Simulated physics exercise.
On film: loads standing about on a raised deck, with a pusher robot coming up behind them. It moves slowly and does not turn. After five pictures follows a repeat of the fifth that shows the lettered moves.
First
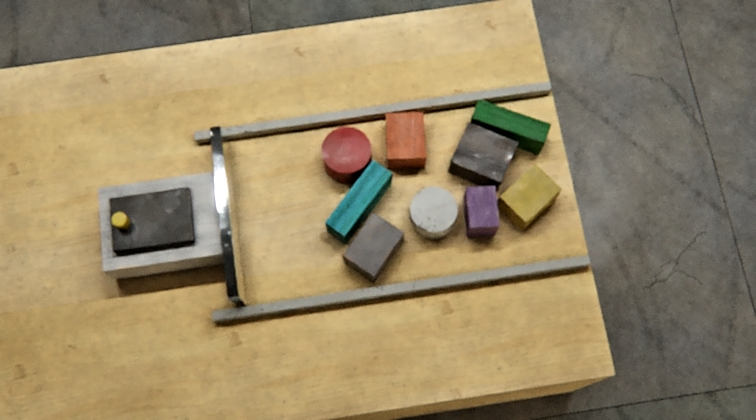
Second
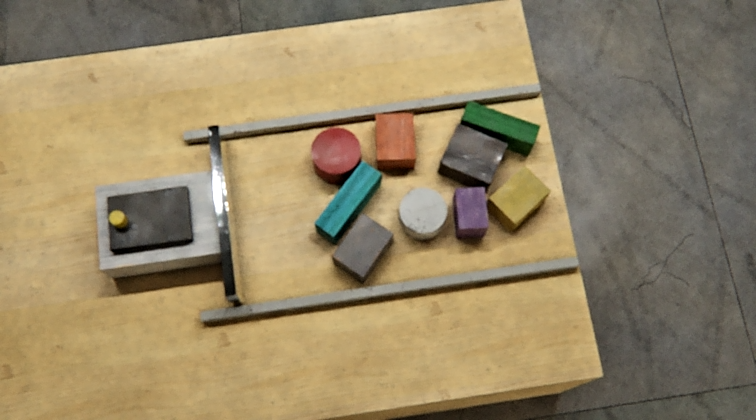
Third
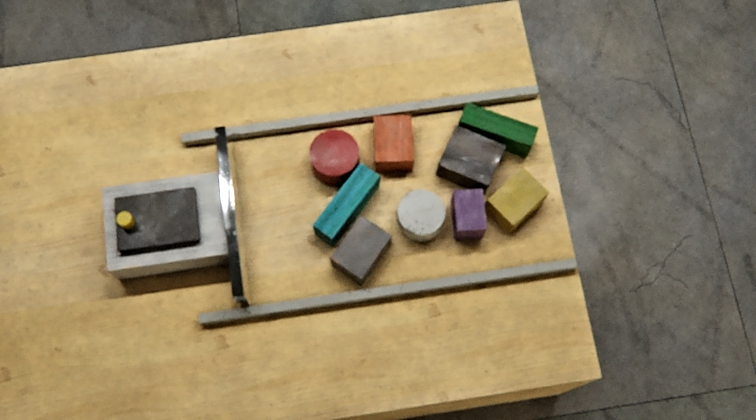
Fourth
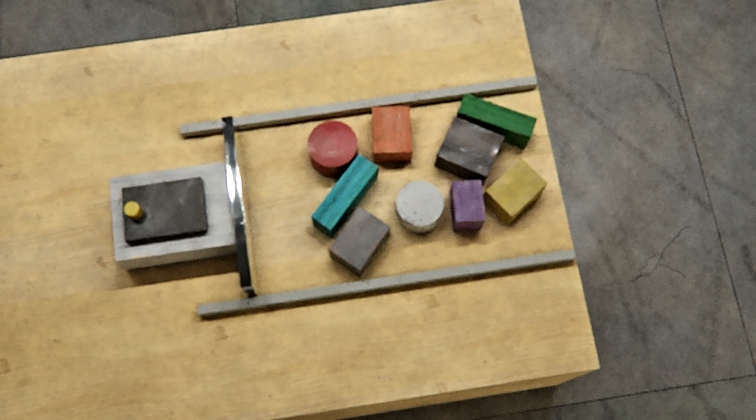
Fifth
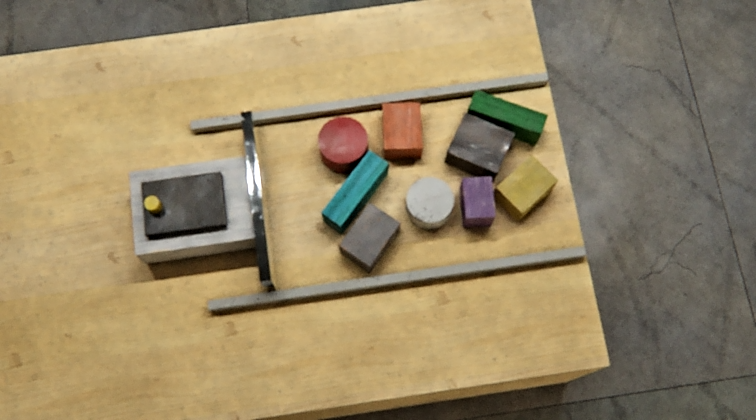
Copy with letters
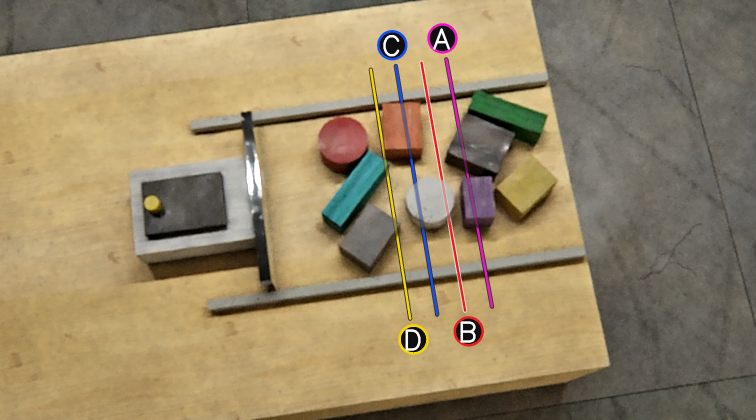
A small grey pusher robot with a curved black blade creeping right across a wooden deck towards coloured blocks that stay put.
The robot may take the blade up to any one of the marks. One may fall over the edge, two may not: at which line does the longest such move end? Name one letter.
It can go as far as B.
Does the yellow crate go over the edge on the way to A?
Yes.
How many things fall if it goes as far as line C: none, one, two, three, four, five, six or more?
In all, none.
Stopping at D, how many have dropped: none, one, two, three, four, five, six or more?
In all, none.
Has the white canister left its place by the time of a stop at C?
Yes.
On the marked copy, A at (468, 178); B at (442, 182); C at (416, 185); D at (390, 189).
With B. Early on, robot (258, 193); red canister (348, 145); turquoise stick (363, 189).
Further on, robot (326, 184); yellow crate (547, 188); black crate (498, 152).
At the end, robot (376, 177); yellow crate (576, 192); green stick (547, 110); none fallen.
As for the rest, A drops two; C is within the limit but short; D is within the limit but short.
